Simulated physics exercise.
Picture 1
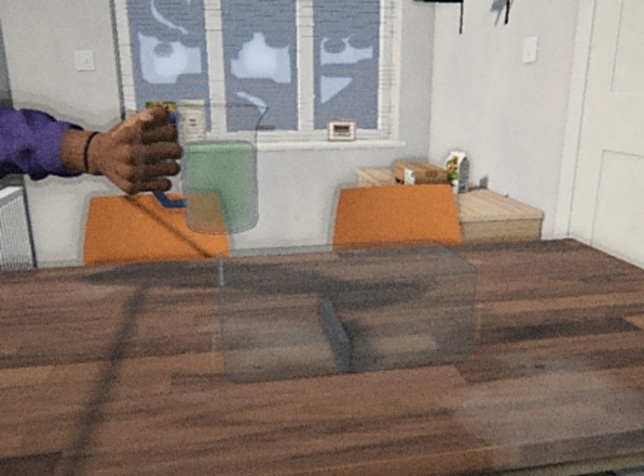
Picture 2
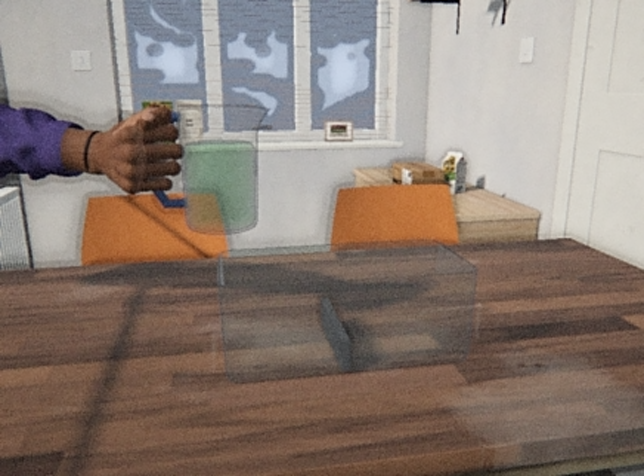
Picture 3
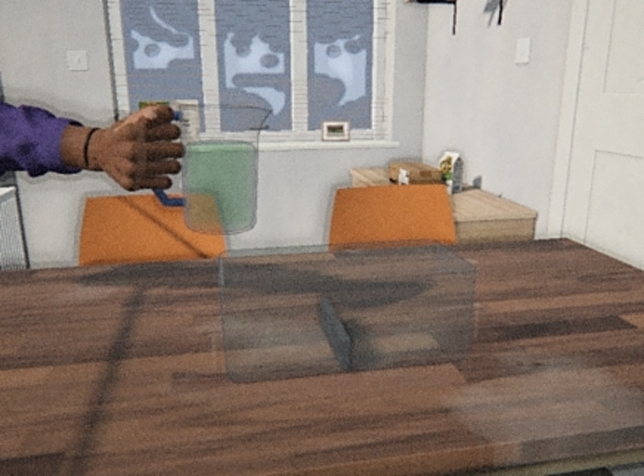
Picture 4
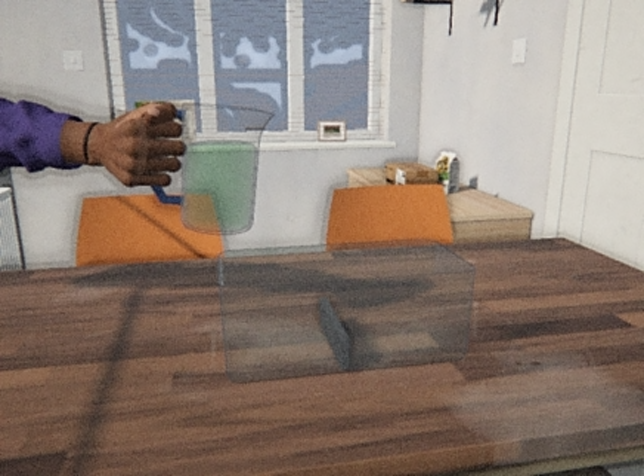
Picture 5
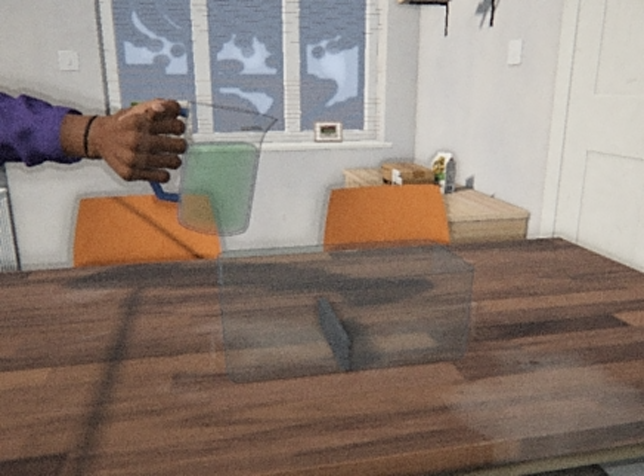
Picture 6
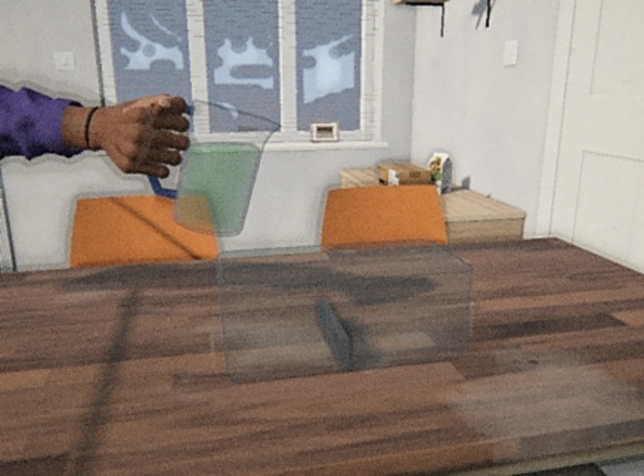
A hand slowly tilts a clear jug of green liquid rightward above a transparent basin.
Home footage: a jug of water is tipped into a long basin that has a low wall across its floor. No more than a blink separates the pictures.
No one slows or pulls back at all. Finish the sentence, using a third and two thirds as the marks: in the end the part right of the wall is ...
Between a third and two thirds of the whole.
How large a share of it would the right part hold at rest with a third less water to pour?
About 25 parts in a hundred, give or take.
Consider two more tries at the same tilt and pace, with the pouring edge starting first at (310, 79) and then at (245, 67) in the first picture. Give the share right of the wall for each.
The first gives 90 %, the second 20 %.
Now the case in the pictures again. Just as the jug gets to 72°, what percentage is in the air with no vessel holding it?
Roughly 5 in a hundred.
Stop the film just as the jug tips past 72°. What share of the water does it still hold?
It keeps around 90 per cent at that angle.
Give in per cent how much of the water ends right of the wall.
Around 50 percent.
A moment on, the tilt is 72° and 92 per cent is still to pour, 1 is left of the wall and 0 right of it.
Next, the tilt is 109° and 30 per cent is still to pour, 17 is left of the wall and 35 right of it.
Then the tilt is 119° and 0 per cent is still to pour, 50 is left of the wall and 49 right of it.
Later the tilt is 119° and 0 per cent is still to pour, 50 is left of the wall and 49 right of it.
At rest 50 per cent lies left of the wall, 49 right of it and 1 outside.
